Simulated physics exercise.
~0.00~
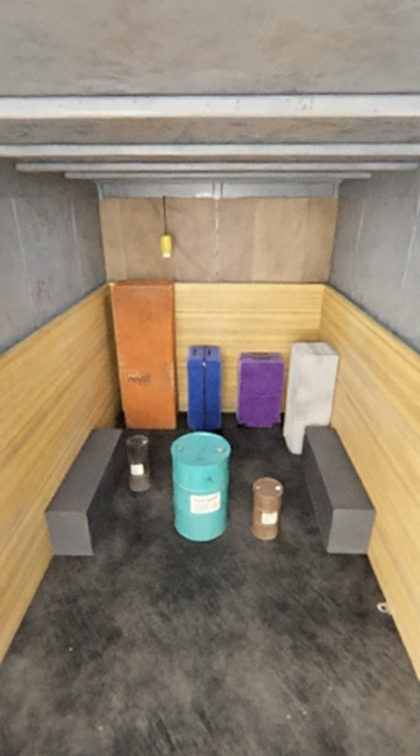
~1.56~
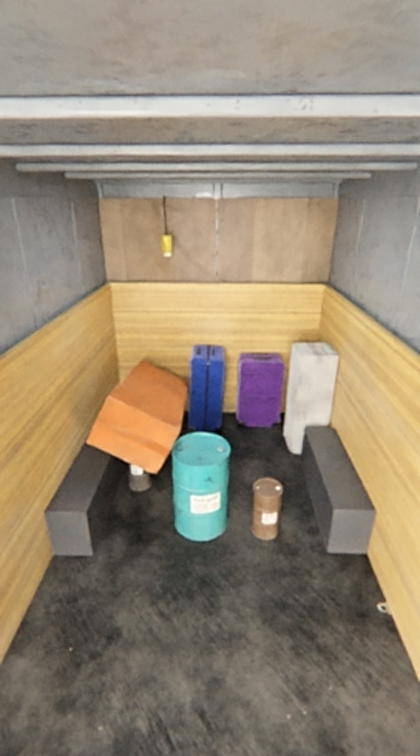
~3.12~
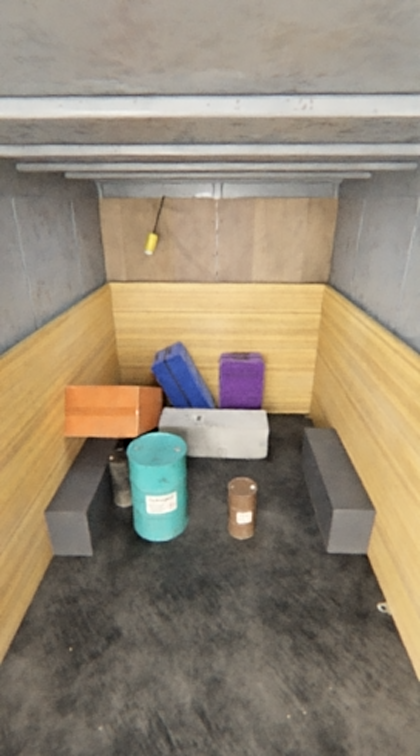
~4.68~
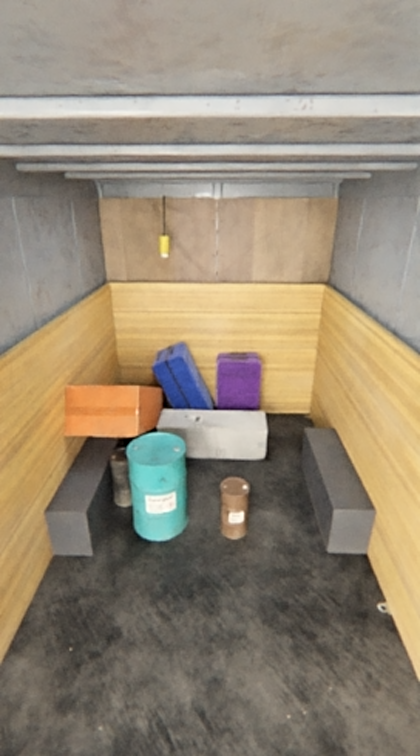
The load bay of a van is seen from the rear towards its bulkhead, with a yellow lamp hanging at the back. A tall orange box, a blue case, a purple case and a white box stand across the far end, with a black canister, a turquoise drum and a brown canister before them. The orange box topples forward first, coming down by the left wheel box. Then the lamp swings, the white box falls leftward onto its side, the blue case tilts, and the other items shift left. Finally the brown canister slides slightly farther left, the orange and white boxes lying toppled and the blue case leaning.
